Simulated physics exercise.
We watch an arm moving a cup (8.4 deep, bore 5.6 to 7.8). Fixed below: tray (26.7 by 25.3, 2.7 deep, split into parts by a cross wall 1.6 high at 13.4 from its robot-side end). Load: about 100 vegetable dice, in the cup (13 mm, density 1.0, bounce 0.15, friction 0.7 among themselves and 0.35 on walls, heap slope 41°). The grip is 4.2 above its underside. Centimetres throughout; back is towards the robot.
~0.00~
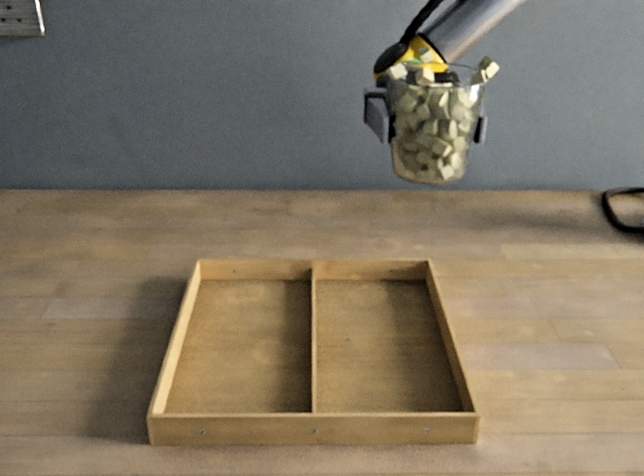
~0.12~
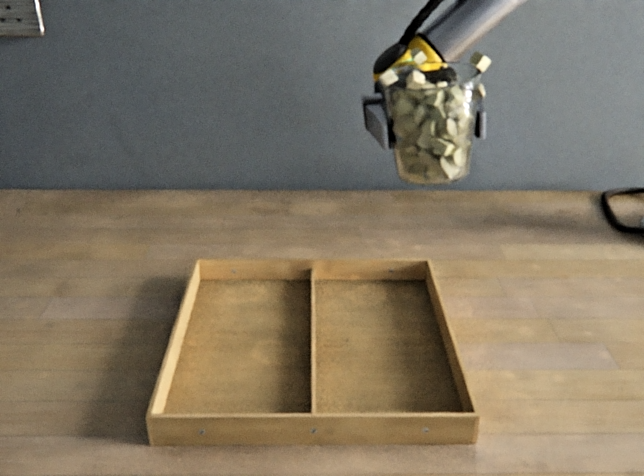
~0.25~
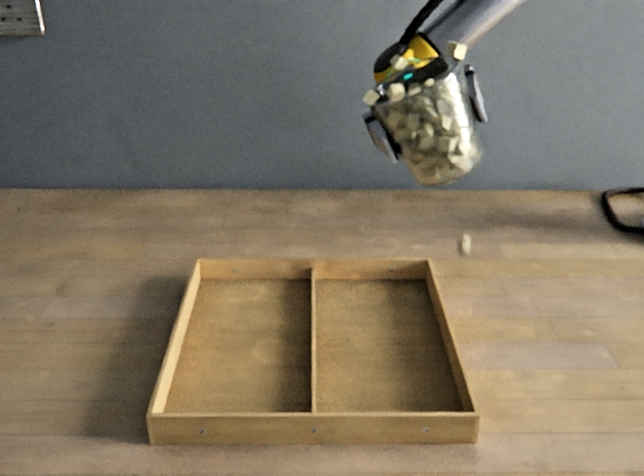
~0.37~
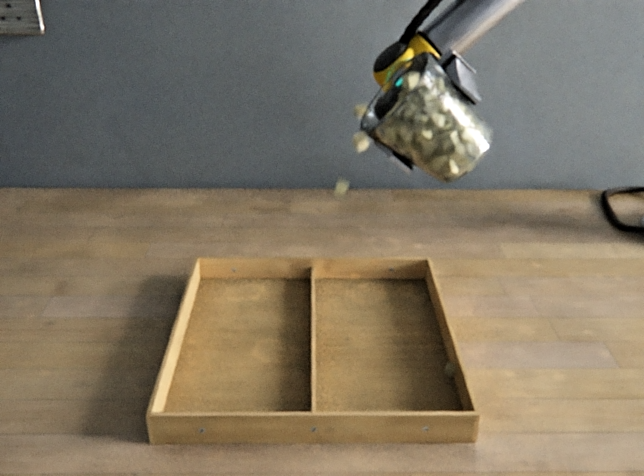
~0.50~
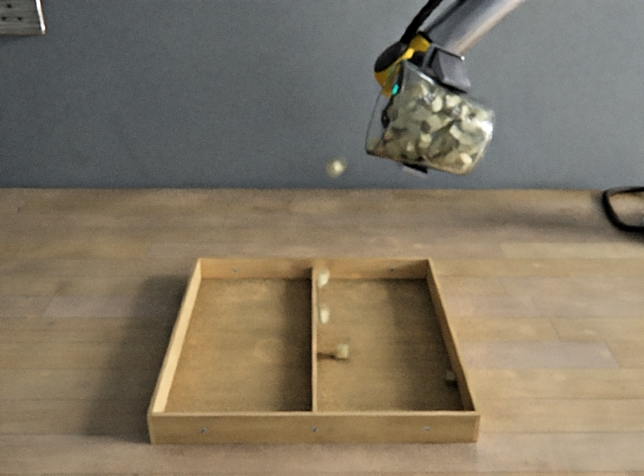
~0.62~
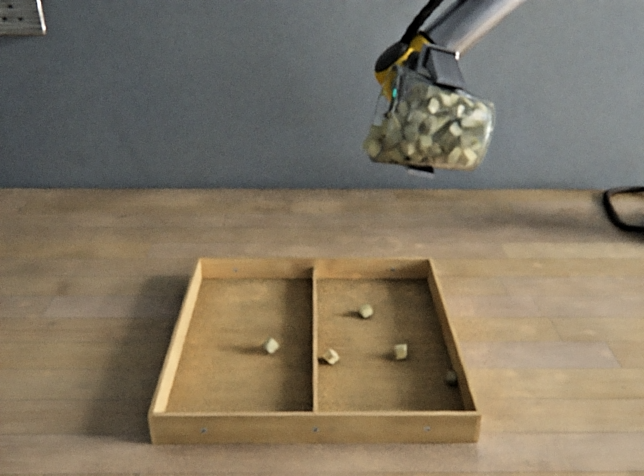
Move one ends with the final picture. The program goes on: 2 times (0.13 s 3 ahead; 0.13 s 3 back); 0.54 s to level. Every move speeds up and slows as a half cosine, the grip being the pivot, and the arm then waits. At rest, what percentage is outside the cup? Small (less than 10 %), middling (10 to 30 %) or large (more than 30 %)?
Answer: Large; more than 30 % of the vegetable dice finish outside the cup.
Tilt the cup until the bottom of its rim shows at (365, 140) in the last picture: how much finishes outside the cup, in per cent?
Some 15 per cent.
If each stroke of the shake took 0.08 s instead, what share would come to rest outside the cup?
In that case some 75 per cent.
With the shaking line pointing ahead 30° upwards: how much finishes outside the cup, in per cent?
Some 50 per cent.
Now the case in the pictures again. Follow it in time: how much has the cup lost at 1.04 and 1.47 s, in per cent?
In turn: 25, 40.
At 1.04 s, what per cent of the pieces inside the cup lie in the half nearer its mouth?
Some 60 per cent.
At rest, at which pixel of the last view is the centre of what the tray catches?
Near (328, 339).
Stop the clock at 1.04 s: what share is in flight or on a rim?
Some 1 per cent.
After 1.04 s, tilted 77° forward, highest piece 24 above the table; 77 in the cup, 15 in the robot-side part, 10 in the far-side part, 1 in flight or on a rim.
After 1.47 s, tilted 26° forward, highest piece 26 above the table; 61 in the cup, 29 in the robot-side part, 13 in the far-side part.
After 1.88 s, level, highest piece 26 above the table; 61 in the cup, 29 in the robot-side part, 13 in the far-side part.
After 2.93 s, level, highest piece 26 above the table; 61 in the cup, 29 in the robot-side part, 13 in the far-side part.
In the end, 61 in the cup, 29 in the robot-side part, 13 in the far-side part. That is 41 % outside the cup.
